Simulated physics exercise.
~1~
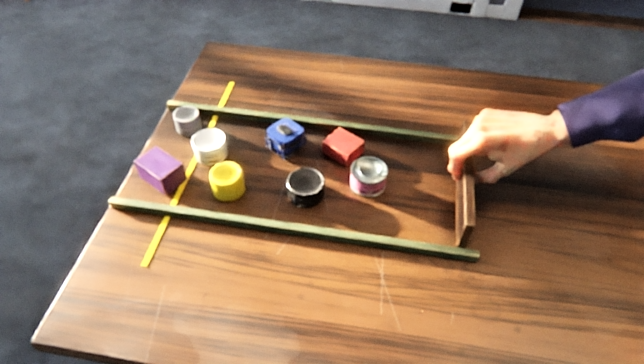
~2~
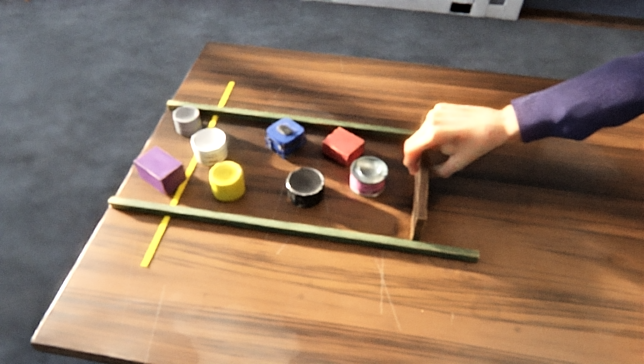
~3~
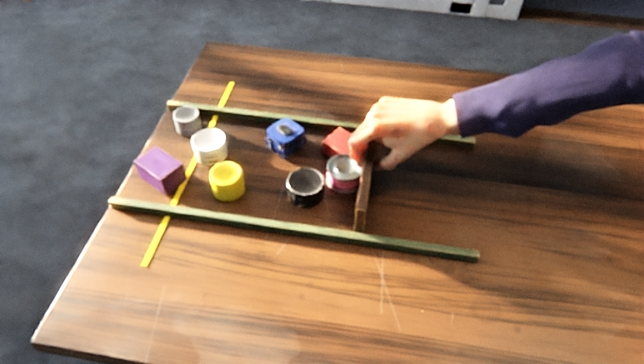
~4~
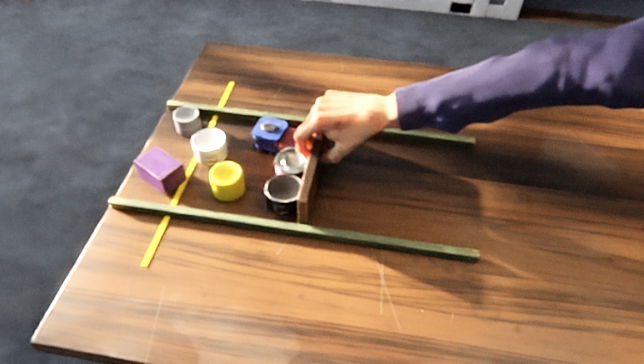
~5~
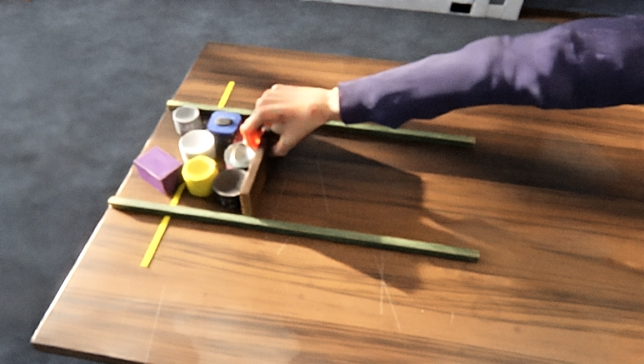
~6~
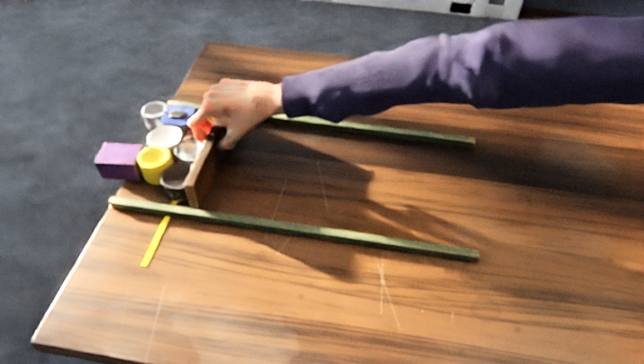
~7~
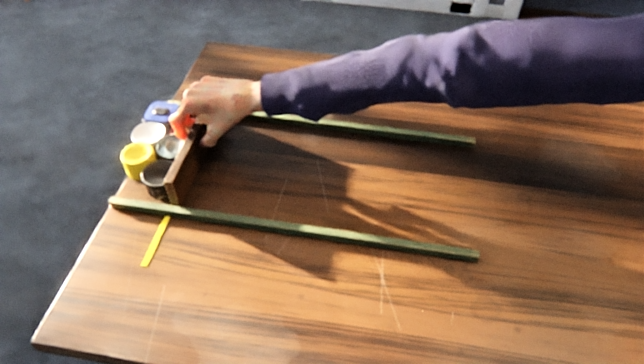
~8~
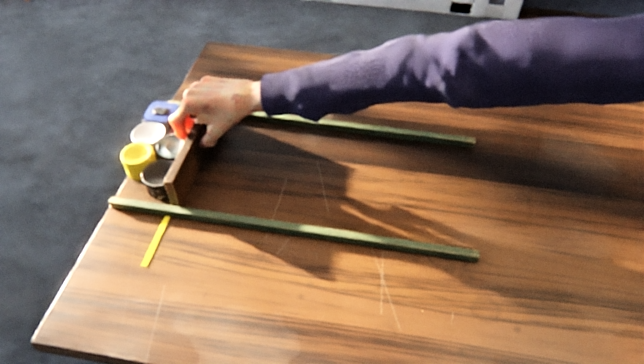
At the start, a hand holds a small upright board at the right of a wooden table, between two green strips, with scattered cups, pots and blocks to its left. The hand slides the board left, reaching the pink pot first and then the red block. It sweeps on, gathering the black, blue, yellow and white things into a tight cluster. The grey lid and purple block are pushed to the table's left edge, and both drop out of view. The board stops near the yellow tape and stays still, the remaining things bunched against it at the edge.
